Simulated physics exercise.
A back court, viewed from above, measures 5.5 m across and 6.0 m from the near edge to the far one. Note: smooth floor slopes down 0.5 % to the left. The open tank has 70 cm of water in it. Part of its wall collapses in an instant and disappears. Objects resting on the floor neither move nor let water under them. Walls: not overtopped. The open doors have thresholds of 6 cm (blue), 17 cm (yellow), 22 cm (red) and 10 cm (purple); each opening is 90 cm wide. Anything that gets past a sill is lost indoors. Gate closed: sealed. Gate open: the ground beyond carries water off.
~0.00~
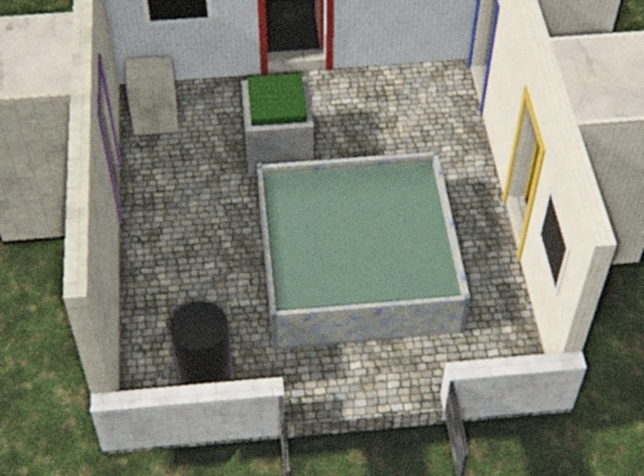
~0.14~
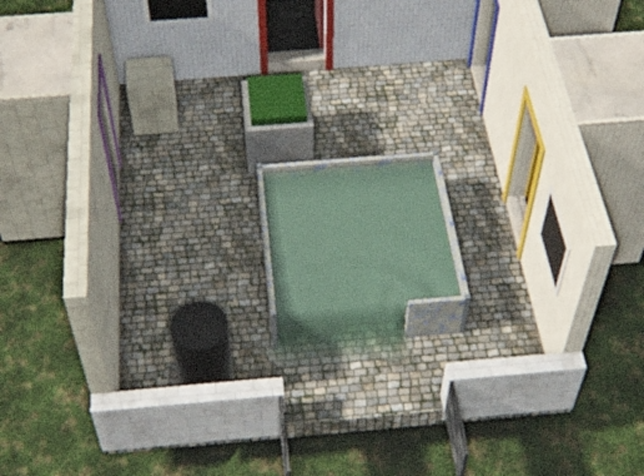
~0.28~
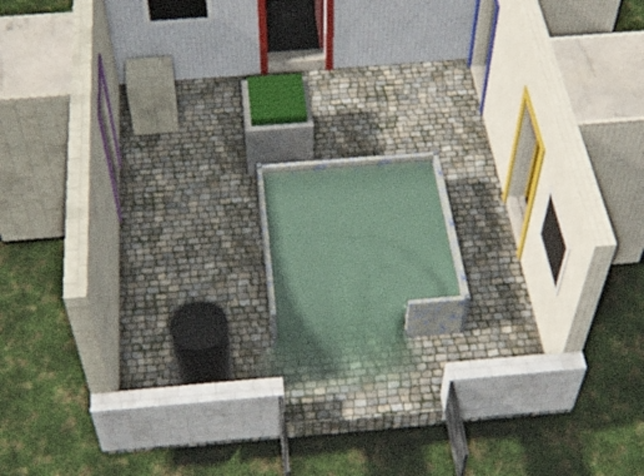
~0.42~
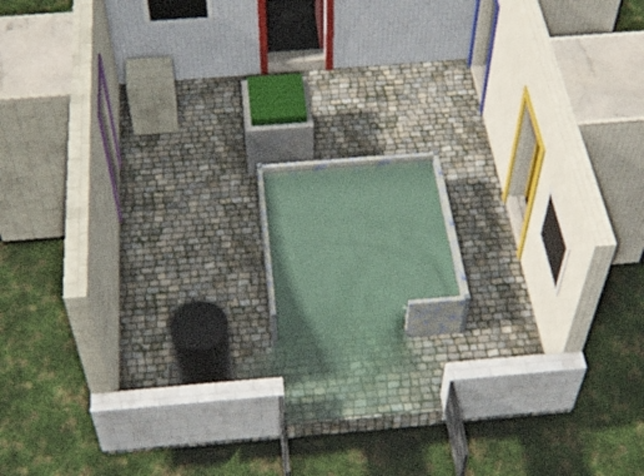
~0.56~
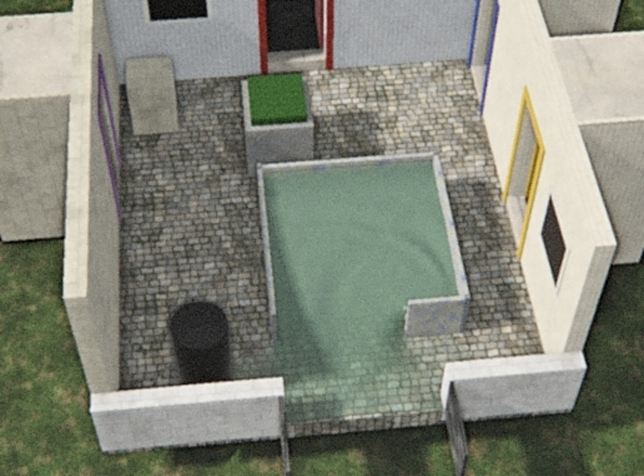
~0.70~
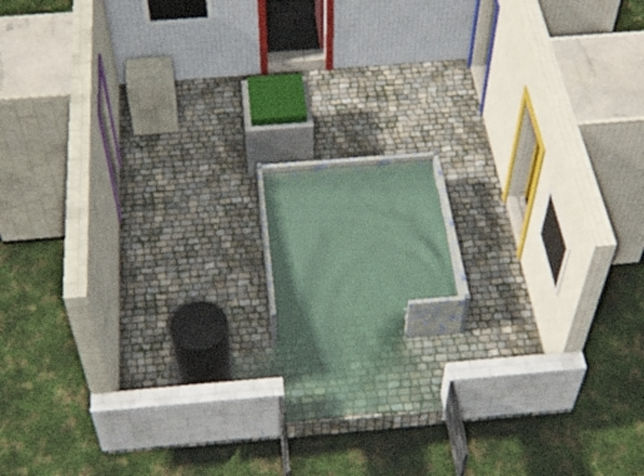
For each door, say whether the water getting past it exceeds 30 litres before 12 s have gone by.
By that time: The blue door stays at or below 30 litres; the yellow door stays at or below 30 litres; the red door stays at or below 30 litres; the purple door stays at or below 30 litres.
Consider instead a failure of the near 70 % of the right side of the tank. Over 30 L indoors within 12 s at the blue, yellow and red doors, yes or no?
Door blue goes beyond, door yellow goes beyond, door red stays within.
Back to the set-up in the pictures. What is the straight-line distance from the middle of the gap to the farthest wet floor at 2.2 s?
I'd say close to 3.2 m.
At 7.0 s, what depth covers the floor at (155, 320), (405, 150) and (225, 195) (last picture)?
The depths come out at 2, 0 and 3 centimetres, in the order listed.
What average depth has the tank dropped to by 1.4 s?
Some 46 cm on average.
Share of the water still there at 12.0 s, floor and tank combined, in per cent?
Roughly 26 per cent is still there.
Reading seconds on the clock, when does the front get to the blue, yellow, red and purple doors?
Arrival: Blue 10.5 s, yellow not within the 12 s, red 6.0 s, purple 3.0 s.
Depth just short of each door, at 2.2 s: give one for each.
Door by door, in cm: Blue reads 0, yellow reads 0, red reads 0, purple reads 0.
After 1.4 s water covers 15 % of the floor and is deepest (43 cm) near (279, 408); blue door not reached, yellow door not reached, red door not reached, purple door not reached.
After 2.2 s water covers 20 % of the floor and is deepest (38 cm) near (279, 408); blue door not reached, yellow door not reached, red door not reached, purple door not reached.
After 3.5 s water covers 40 % of the floor and is deepest (22 cm) near (121, 423); blue door not reached, yellow door not reached, red door not reached, purple door 2 cm at the sill, 0 L in.
After 7.0 s water covers 60 % of the floor and is deepest (12 cm) near (279, 408); blue door not reached, yellow door not reached, red door 3 cm at the sill, 0 L in, purple door 4 cm at the sill, 0 L in.
After 12.0 s water covers 80 % of the floor and is deepest (6 cm) near (236, 412); blue door 2 cm at the sill, 0 L in, yellow door not reached, red door 3 cm at the sill, 0 L in, purple door 5 cm at the sill, 0 L in.
